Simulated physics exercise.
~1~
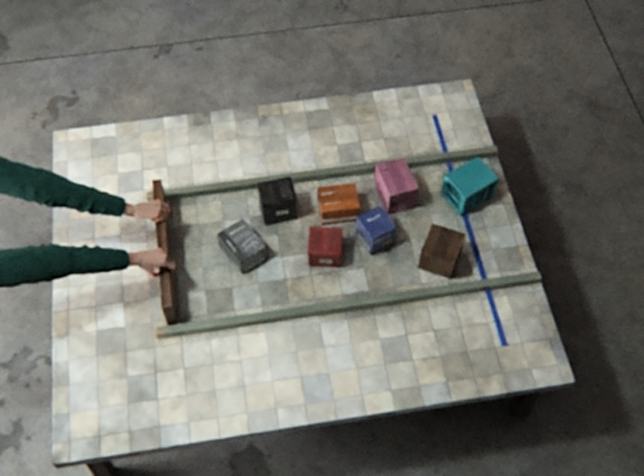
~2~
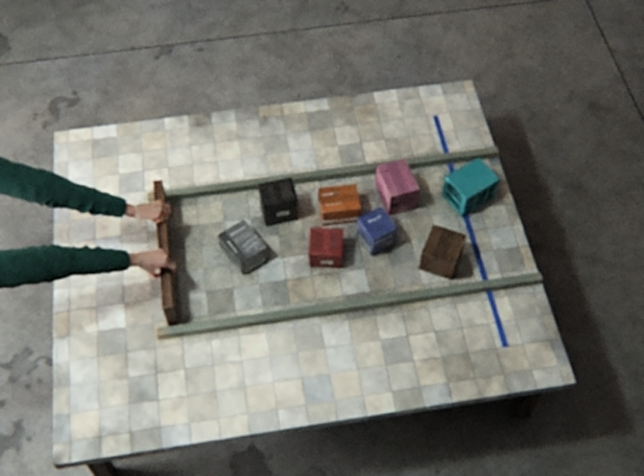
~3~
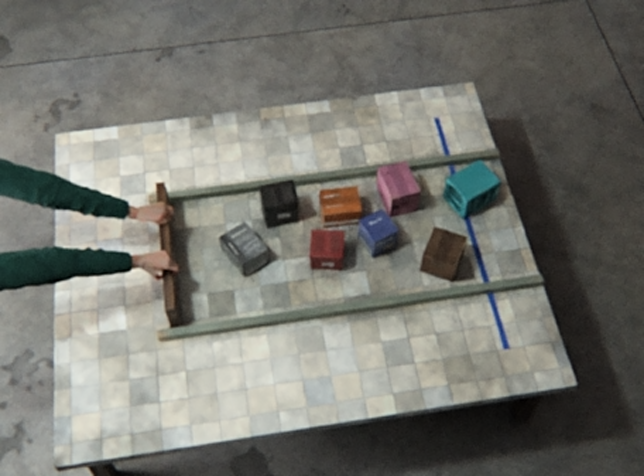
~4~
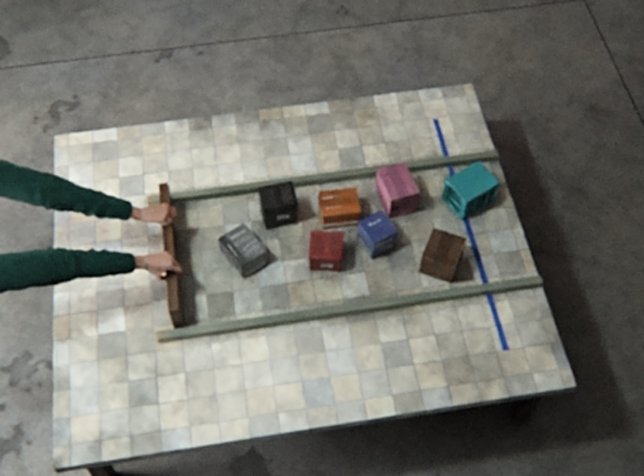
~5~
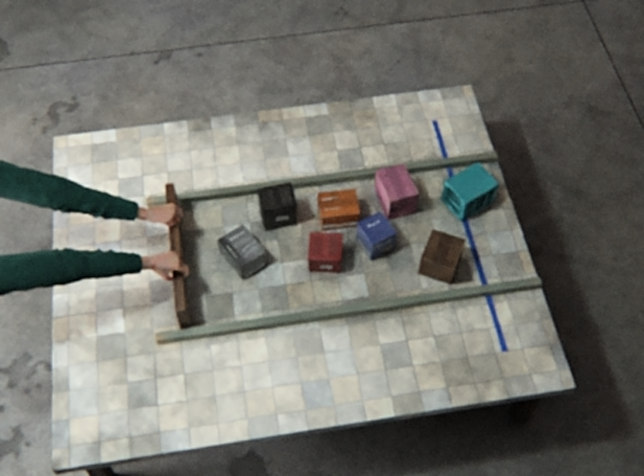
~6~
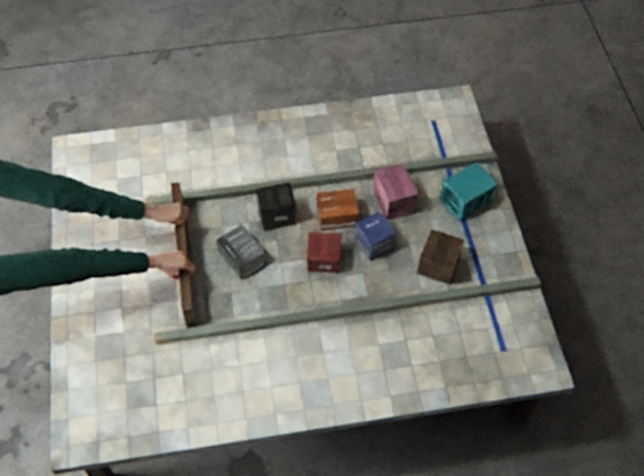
At the start, two green-sleeved hands hold a wooden plank at the left end of two battens, with eight coloured boxes and tubs standing between them and blue tape toward the right. The hands then slide the plank a short way right, narrowing the gap to the grey box, while the items stay still.
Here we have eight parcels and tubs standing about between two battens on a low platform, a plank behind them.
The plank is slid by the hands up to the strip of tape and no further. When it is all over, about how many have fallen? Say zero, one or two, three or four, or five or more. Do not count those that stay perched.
When it is all over, the number fallen is three or four.
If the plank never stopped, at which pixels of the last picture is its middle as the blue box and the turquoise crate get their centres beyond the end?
Middle: Roughly (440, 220); roughly (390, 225).
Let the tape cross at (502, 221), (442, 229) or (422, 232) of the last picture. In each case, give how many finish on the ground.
Result per try: 8; 3; 1.
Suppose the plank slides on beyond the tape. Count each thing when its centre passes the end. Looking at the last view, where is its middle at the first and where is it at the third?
First: Around (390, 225). Next: Around (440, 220).
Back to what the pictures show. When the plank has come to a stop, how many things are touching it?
My count gives 3.
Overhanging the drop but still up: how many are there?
It would come to 1.
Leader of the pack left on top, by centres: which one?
The red tote, it is.
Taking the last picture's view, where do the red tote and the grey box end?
In the last picture they sit at about (515, 217) and about (484, 224).
A little later, none off yet; turquoise crate at rest near (469, 192); brown box at rest near (440, 257); pink box at rest near (395, 192).
Next, none off yet; turquoise crate shifted a little near (494, 191); brown box shifted a little near (451, 259); pink box shifted about its own width near (451, 184).
When it is over, the number that fall off is three or four; down, orange parcel, blue box, pink box and turquoise crate.
